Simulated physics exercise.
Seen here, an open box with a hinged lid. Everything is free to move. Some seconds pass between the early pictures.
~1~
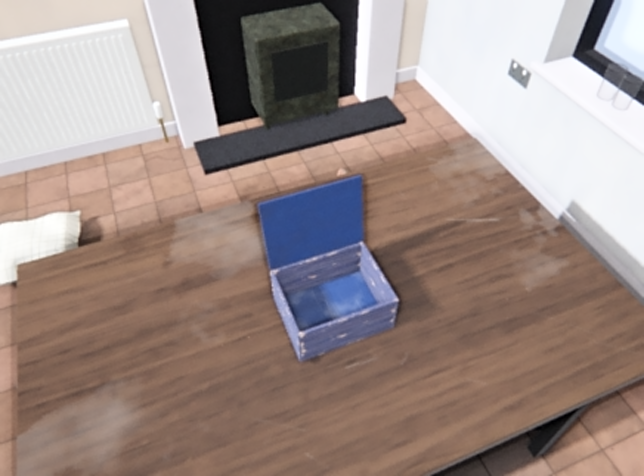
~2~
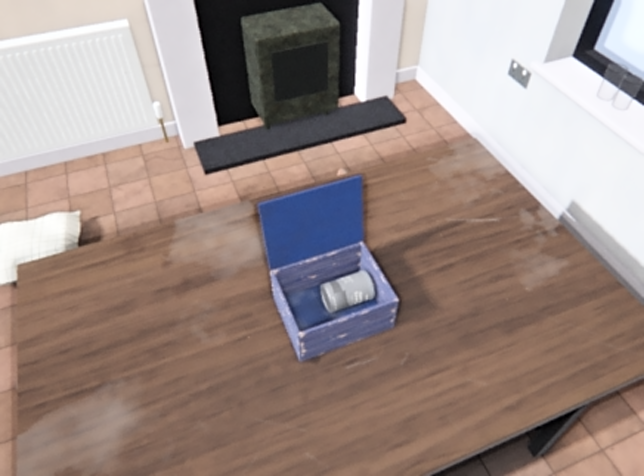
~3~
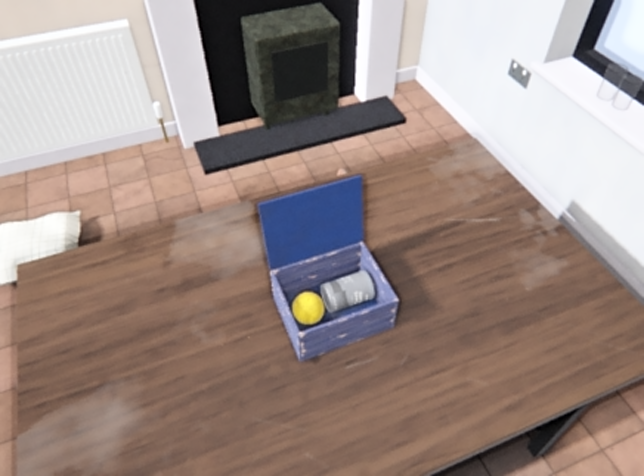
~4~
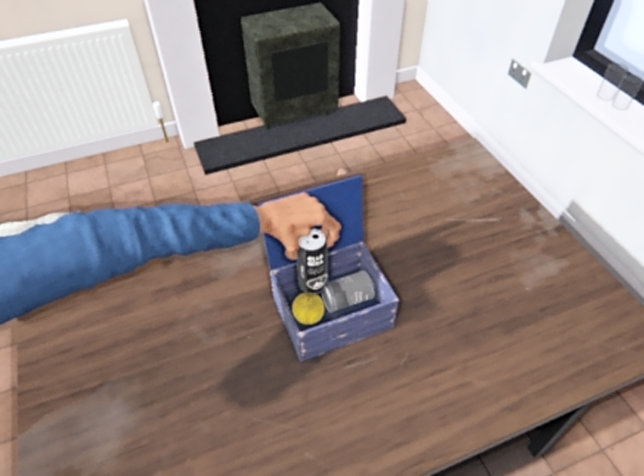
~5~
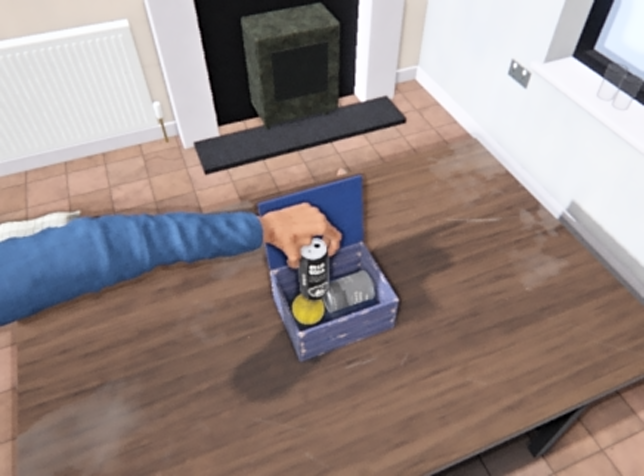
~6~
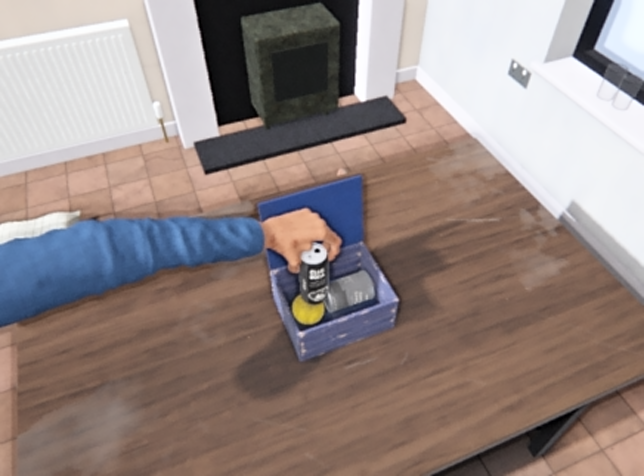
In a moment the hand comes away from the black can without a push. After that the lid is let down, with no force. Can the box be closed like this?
It shuts flat.
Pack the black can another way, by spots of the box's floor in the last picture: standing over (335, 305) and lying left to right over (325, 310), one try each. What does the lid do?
First try: It is held up; second try: It shuts flat.
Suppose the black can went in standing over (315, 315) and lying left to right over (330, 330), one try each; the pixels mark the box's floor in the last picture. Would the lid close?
First try: It sits on the rim; second try: It shuts flat.
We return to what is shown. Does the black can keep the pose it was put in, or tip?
It tips.
Then, 0.50 s later than the last frame, black can on its side near (344, 278).
Then, 1.10 s later than the last frame, lid starting down; black can on its side near (342, 319); yellow apple moved a little.
Then, 1.60 s later than the last frame, lid 57° above the rim; black can on its side near (341, 317); yellow apple moved a little.
Then, 1.90 s later than the last frame, lid 15° above the rim; black can on its side near (342, 318); yellow apple moved a little.
When it is over, lid shut; lying over in the box, black can; the other 2 as before. End places, in pixels of the last picture, black can near (342, 318).
